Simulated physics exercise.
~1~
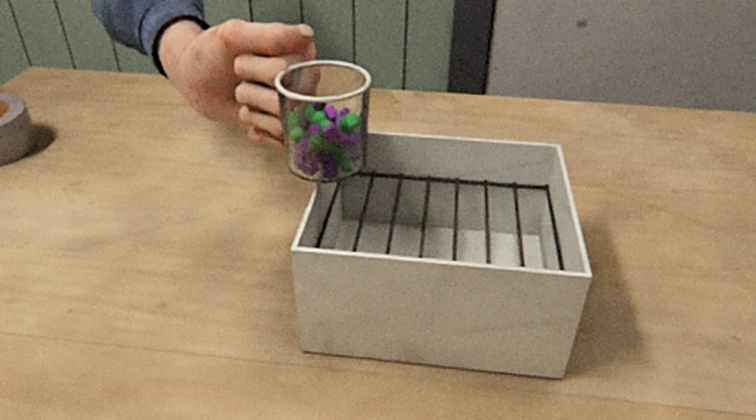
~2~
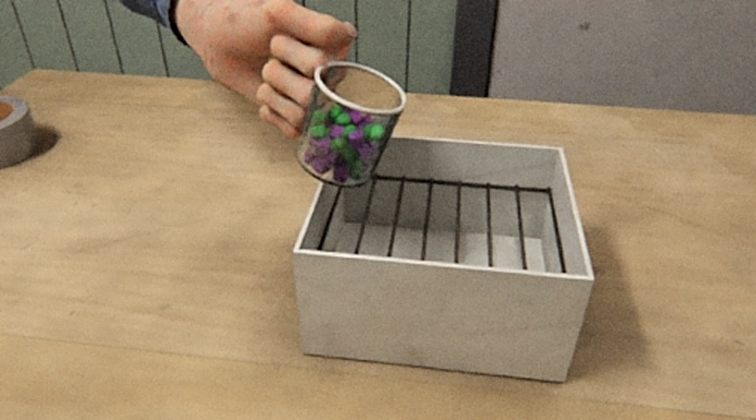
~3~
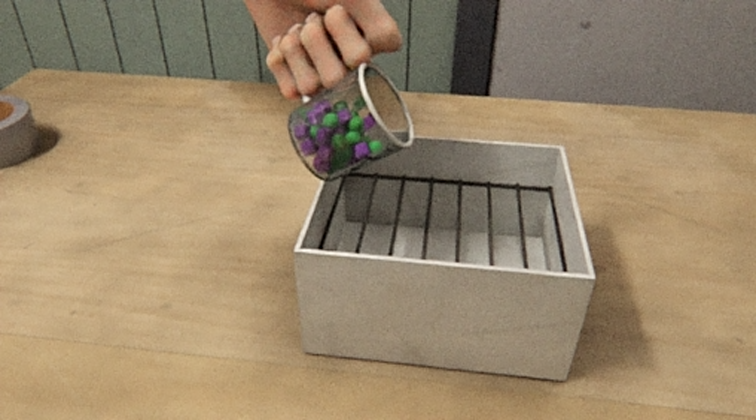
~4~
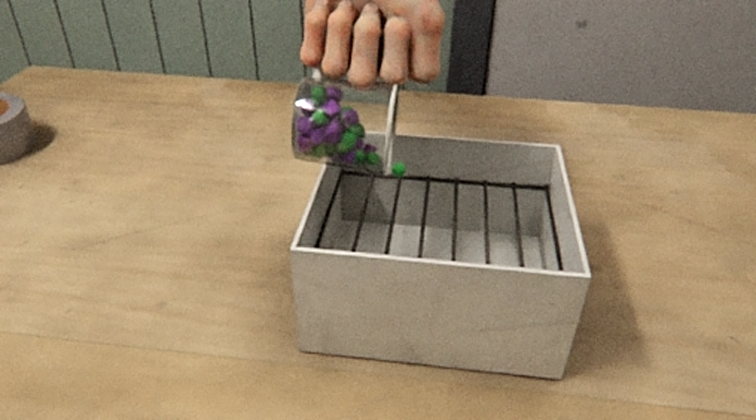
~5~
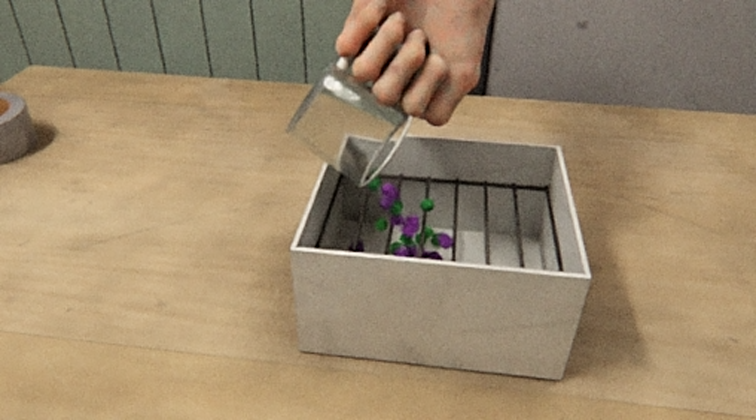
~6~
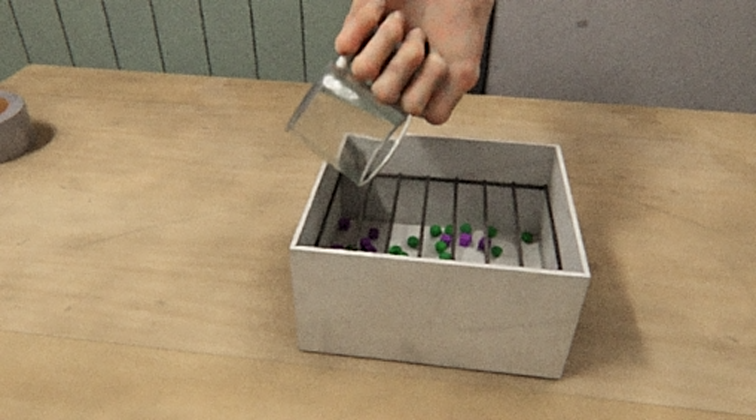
A hand tilted a clear cup of mixed green and purple pieces over a pale box with a wire rack across it, tipping it until they tumbled out, and both colours dropped through the wires and ended up scattered beneath the rack.
